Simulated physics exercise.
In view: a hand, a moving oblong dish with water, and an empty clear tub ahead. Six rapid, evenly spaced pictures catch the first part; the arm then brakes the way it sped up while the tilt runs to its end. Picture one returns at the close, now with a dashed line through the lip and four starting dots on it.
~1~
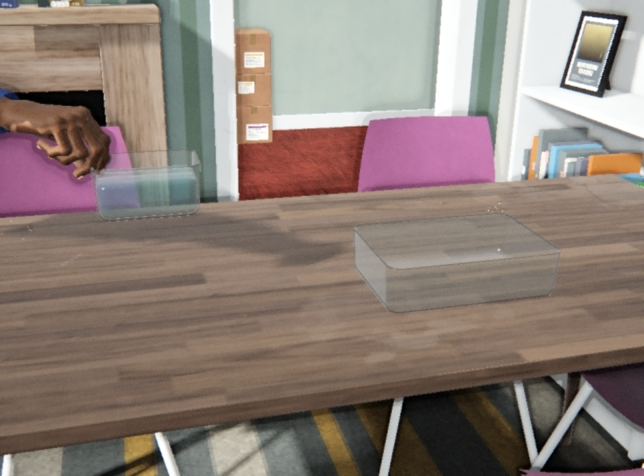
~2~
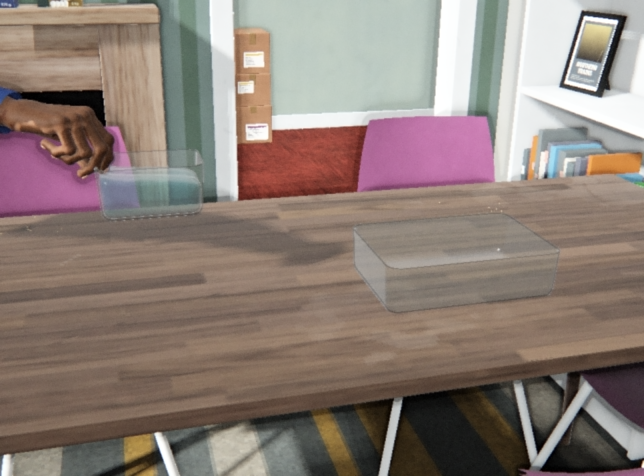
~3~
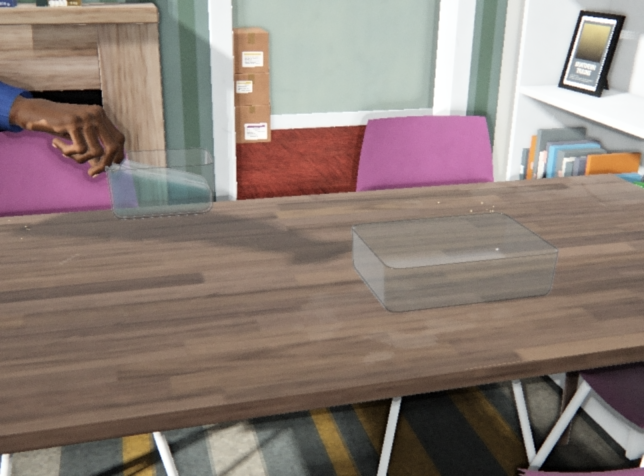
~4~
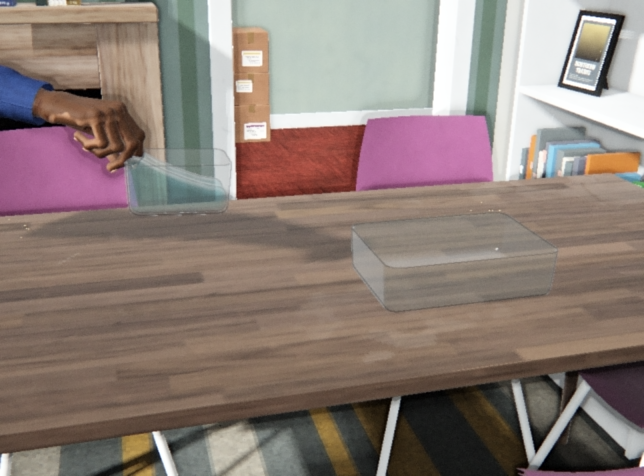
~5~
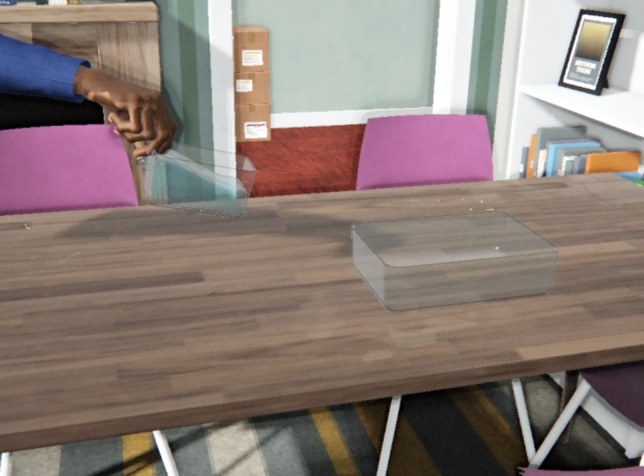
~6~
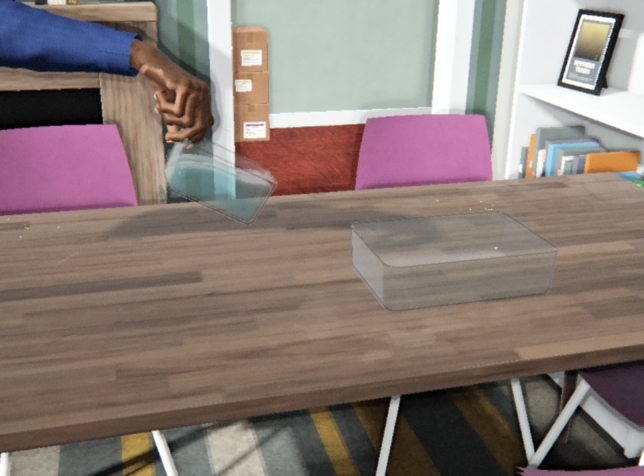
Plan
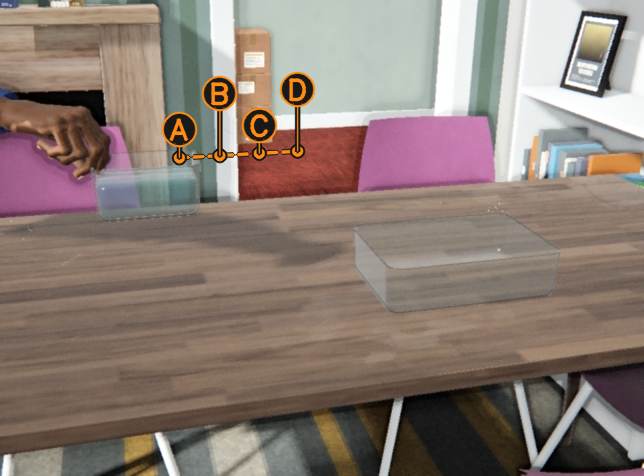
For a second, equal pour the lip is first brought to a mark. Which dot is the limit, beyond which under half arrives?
The answer is spot B.
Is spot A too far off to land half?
Yes, it does.
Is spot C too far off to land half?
No, not at all.
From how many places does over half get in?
Three of them.
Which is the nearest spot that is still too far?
A it is.
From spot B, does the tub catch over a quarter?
Yes, clearly.
In orange, A at (179, 157); B at (219, 155); C at (259, 153); D at (297, 151).
If A is chosen, about 16 % lands in the tub, 80 % falls short and 5 % goes beside or beyond.
If B is chosen, about 67 % lands in the tub, 28 % falls short and 5 % goes beside or beyond.
If C is chosen, about 83 % lands in the tub, 9 % falls short and 8 % goes beside or beyond.
If D is chosen, about 80 % lands in the tub, 4 % falls short and 16 % goes beside or beyond.
